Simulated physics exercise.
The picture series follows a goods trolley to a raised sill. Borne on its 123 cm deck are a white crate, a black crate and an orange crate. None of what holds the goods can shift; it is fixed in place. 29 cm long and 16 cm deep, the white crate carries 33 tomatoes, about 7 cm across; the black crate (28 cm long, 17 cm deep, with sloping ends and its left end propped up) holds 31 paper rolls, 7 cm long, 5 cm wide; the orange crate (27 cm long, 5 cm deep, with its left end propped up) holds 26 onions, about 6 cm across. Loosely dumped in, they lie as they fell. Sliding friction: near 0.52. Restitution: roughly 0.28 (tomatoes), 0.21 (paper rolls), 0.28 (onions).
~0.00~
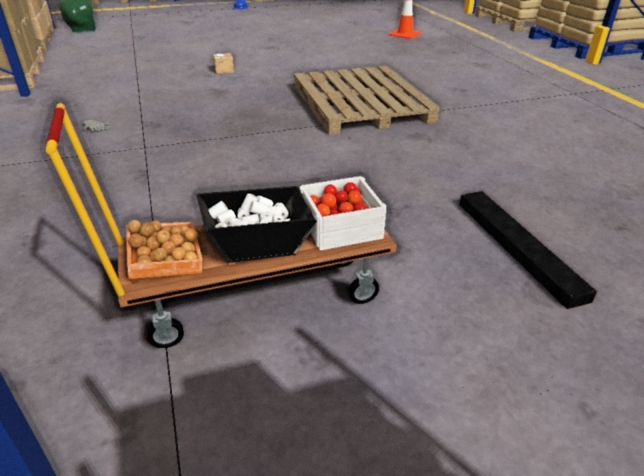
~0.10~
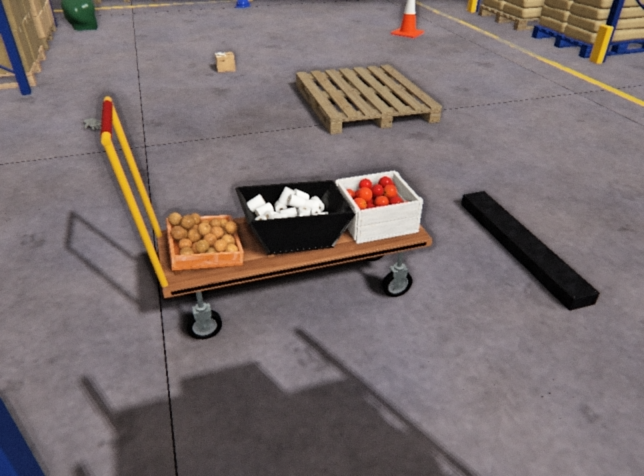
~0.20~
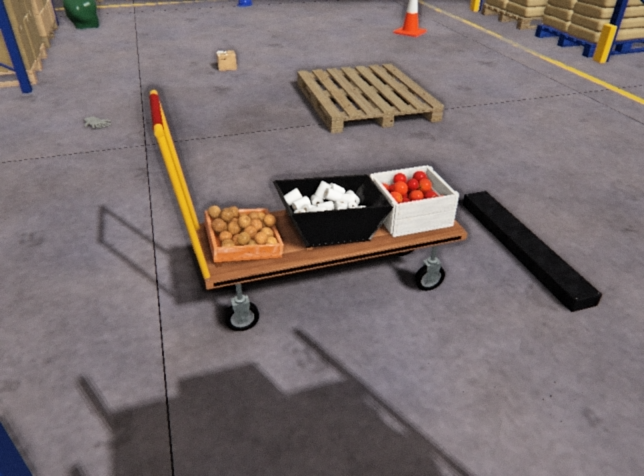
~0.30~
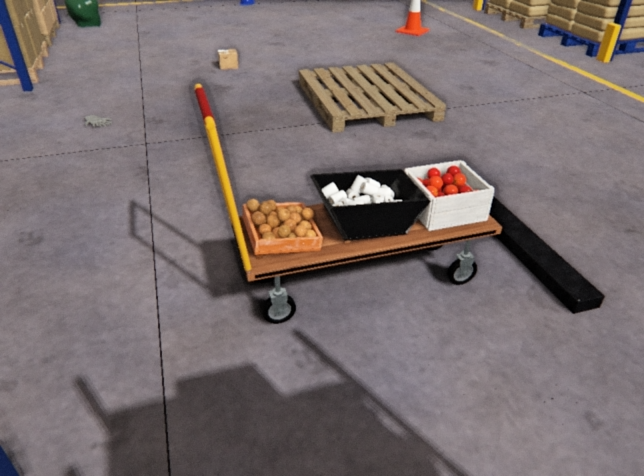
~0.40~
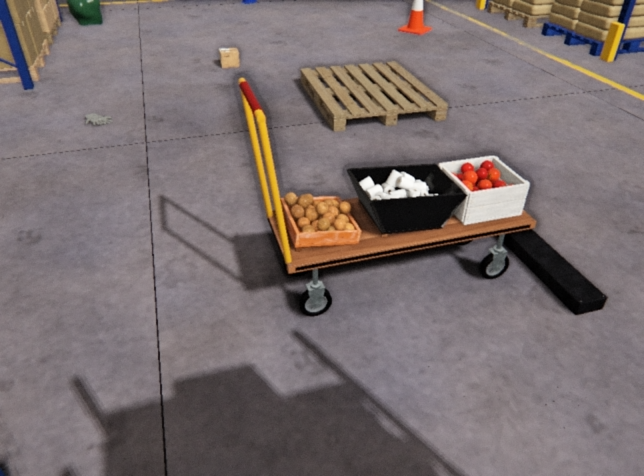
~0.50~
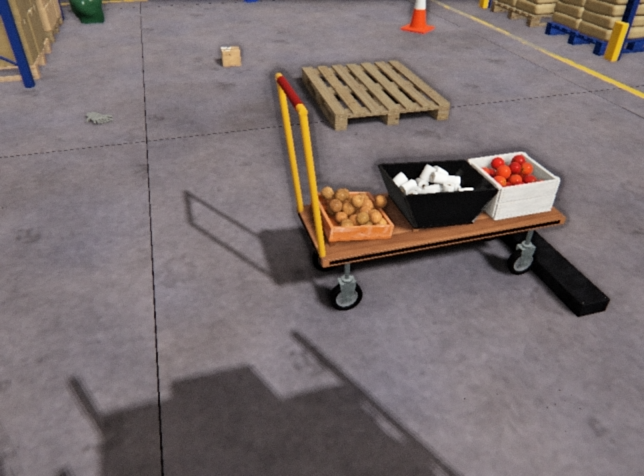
A flatbed goods trolley with a yellow, red-gripped handle stands on a grey warehouse floor, seen from above, with a wooden pallet, an orange cone and stacked goods behind. On its brown deck sit an orange crate of onions at left, a black crate of white rolls, and a white crate of tomatoes at right. The trolley rolls steadily right to a dark sill as the camera shifts slightly.
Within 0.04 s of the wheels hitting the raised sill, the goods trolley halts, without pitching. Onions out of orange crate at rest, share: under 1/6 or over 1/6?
Over 1/6.
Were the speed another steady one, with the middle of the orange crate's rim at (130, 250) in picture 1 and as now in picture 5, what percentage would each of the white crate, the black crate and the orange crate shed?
In that case you'd see white crate at 0, black crate at 0 and orange crate at 40 percent.
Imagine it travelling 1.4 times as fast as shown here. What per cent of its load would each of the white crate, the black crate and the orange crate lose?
White crate 0, black crate 0, orange crate 40 per cent.
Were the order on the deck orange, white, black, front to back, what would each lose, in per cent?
In that arrangement the white crate sheds 0 per cent of its load, the black crate 0 per cent, and the orange crate 40 per cent.
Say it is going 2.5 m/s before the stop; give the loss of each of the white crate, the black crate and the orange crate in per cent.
White crate 0 %, black crate 0 %, orange crate 40 %.
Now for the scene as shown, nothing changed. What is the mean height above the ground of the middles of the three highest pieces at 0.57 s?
Roughly 56 centimetres.
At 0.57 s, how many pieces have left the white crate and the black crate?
Estimate at that time - white crate 0, black crate 0, give or take.
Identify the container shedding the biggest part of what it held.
That would be the orange crate.
After 0.57 s, the white crate has all 33, the black crate has all 31 and the orange crate is down by 1 of 26.
After 0.69 s, the white crate has all 33, the black crate has all 31 and the orange crate is down by 6 of 26.
After 0.92 s, the white crate has all 33, the black crate has all 31 and the orange crate is down by 8 of 26.
Final count (at 1.42 s), the white crate has all 33, the black crate has all 31 and the orange crate is down by 8 of 26. Asked share, 8 of 26, 31 per cent.
